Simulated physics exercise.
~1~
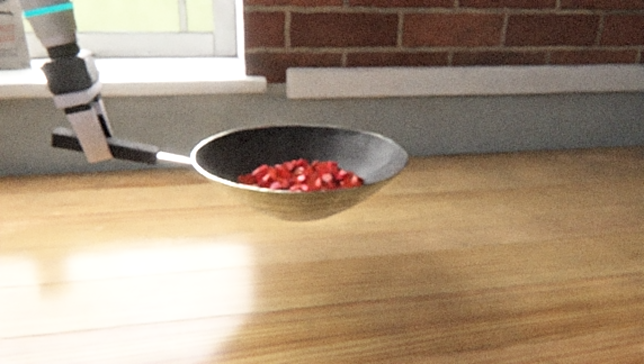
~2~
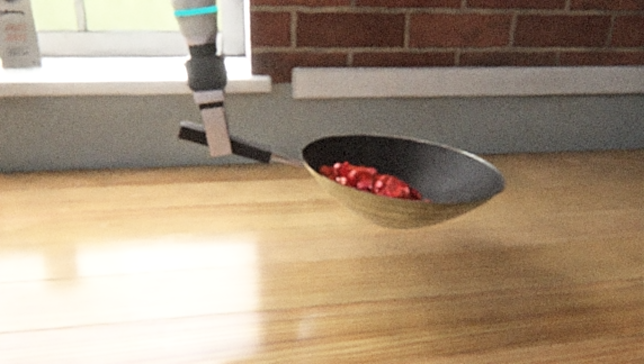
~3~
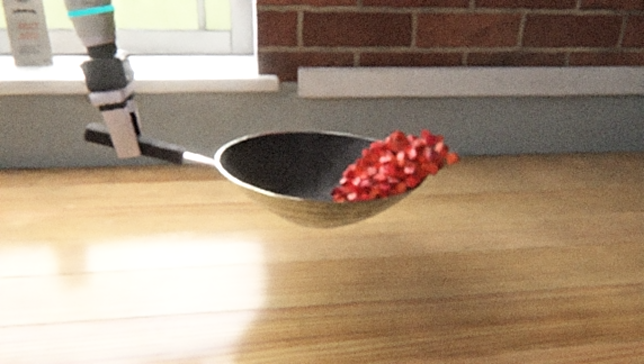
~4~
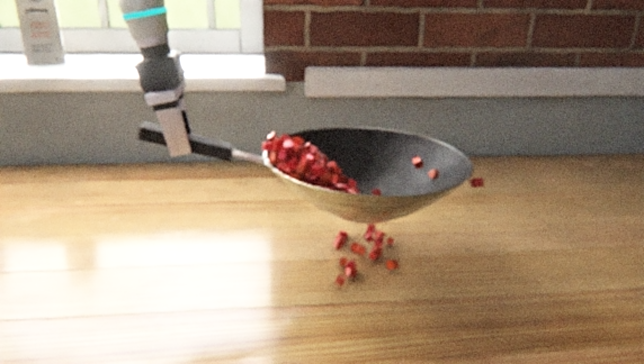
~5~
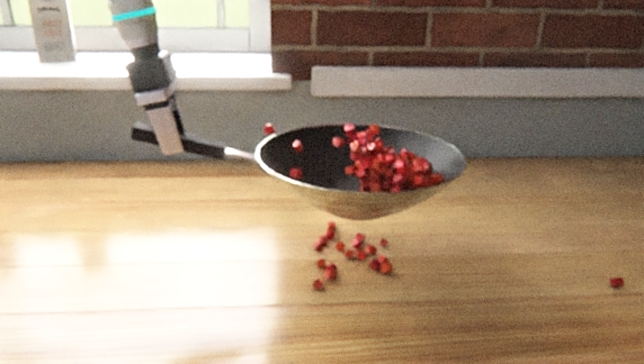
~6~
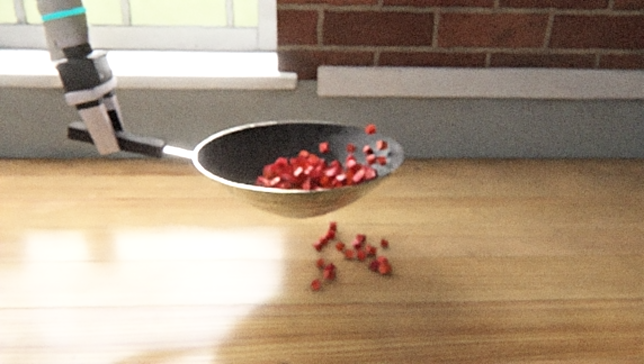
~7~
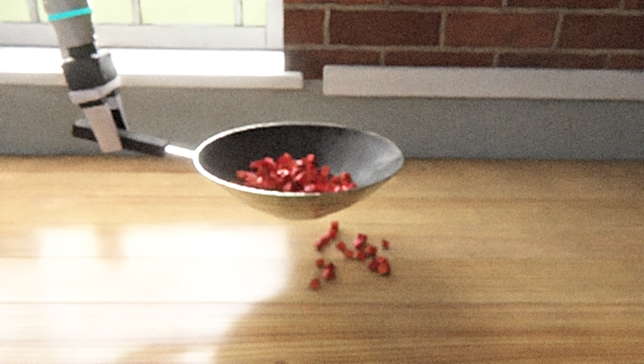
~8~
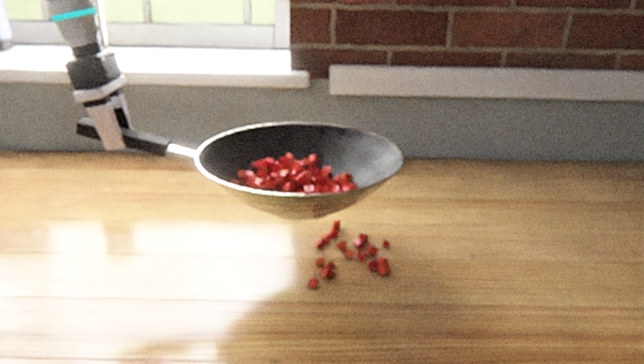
The clip shows a robot arm swinging a wok of red vegetable dice back and forth above a wooden counter, tossing the pieces so that some fly out and drop. The wok then comes to rest, still holding most of the dice, with a small scatter lying on the counter.
